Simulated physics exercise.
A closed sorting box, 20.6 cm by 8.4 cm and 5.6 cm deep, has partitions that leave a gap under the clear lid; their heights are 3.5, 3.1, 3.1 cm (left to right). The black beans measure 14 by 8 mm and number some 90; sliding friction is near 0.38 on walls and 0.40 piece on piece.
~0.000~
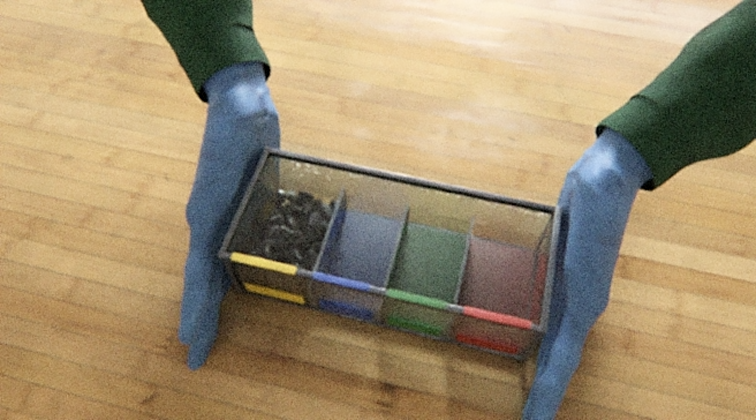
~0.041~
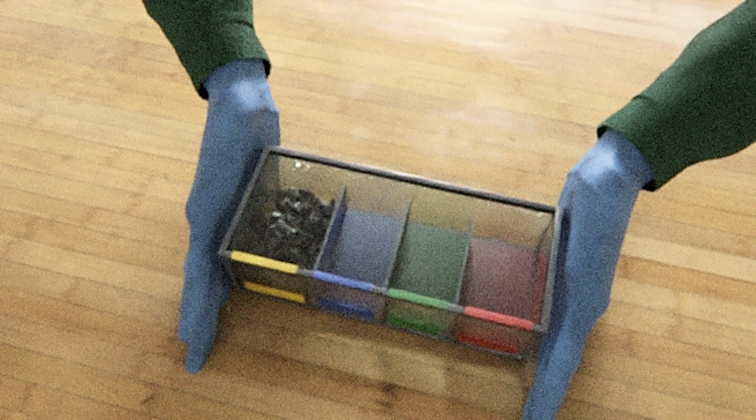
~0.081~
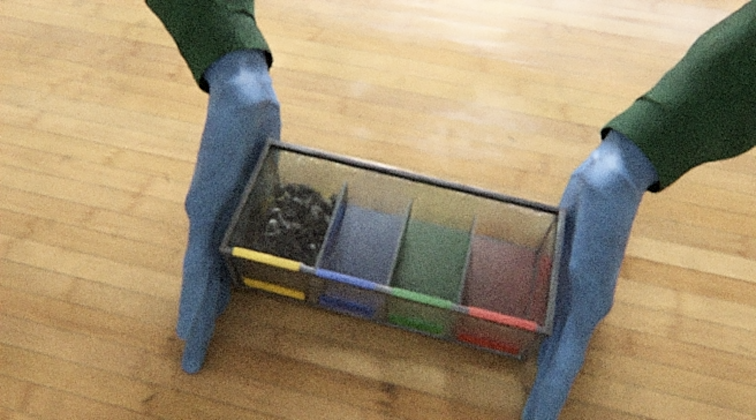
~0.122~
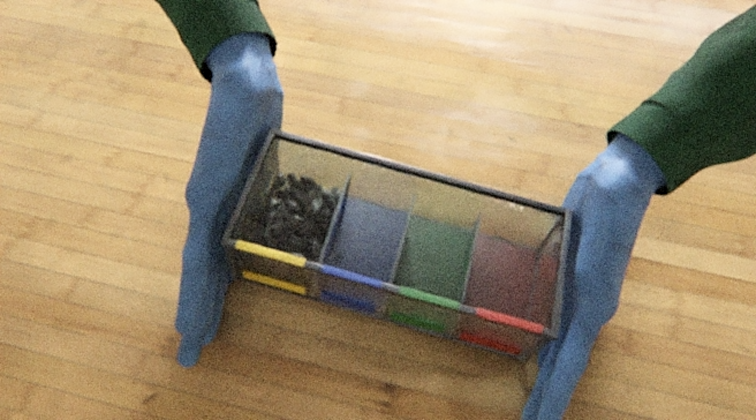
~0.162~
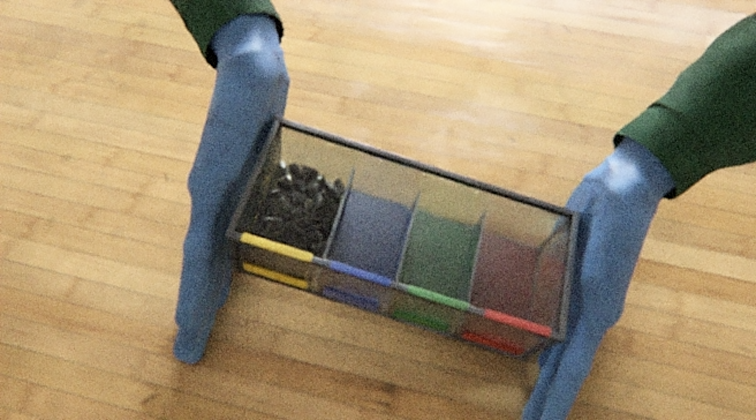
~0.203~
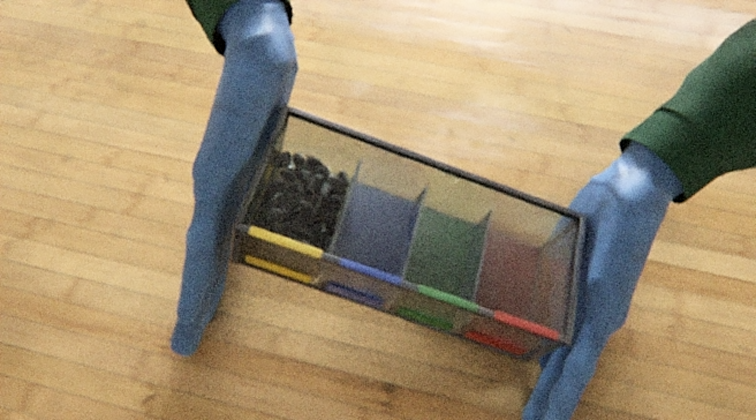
Two gloved hands tilt a clear sorting box down rightward, black beans staying in the yellow section.
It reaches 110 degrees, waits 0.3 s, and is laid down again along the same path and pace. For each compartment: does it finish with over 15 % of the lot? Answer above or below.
Red compartment: Above; blue compartment: Below; green compartment: Below; yellow compartment: Below.
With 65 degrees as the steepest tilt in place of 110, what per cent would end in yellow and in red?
In that case yellow 90; red 5.
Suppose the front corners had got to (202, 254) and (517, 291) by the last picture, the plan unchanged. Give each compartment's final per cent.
Red 0, blue 0, green 0, yellow 100.
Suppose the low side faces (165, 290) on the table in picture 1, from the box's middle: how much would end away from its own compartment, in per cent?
About 0 per cent.
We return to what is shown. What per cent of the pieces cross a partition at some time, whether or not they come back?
Some 100 per cent.
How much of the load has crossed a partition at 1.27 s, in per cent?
Some 90 per cent.
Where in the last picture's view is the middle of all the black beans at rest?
Around (503, 299).
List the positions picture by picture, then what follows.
The first picture shows box tilt 0 degrees, front corners at (226, 254) and (540, 327); yellow 100 %.
The second picture shows box tilt 1 degrees, front corners at (226, 252) and (541, 327).
The third picture shows box tilt 3 degrees, front corners at (227, 248) and (544, 329).
The fourth picture shows box tilt 7 degrees, front corners at (229, 241) and (551, 331), lowest corner right front.
The fifth picture shows box tilt 11 degrees, front corners at (234, 233) and (558, 334), lowest corner right front.
The sixth picture shows box tilt 15 degrees, front corners at (241, 226) and (564, 338), lowest corner right front; yellow 100 %. Its pace works out near 110 degrees a second.
After 1.27 s, tilt 110 degrees; red 55 %, blue 20 %, green 15 %, yellow 10 %.
After 1.98 s, tilt 58 degrees; red 100 %.
Then, at 2.73 s, tilt 0 degrees; red 100 %.
By 3.2 s all is still; red 100 %, blue 0 %, green 0 %, yellow 0 %.
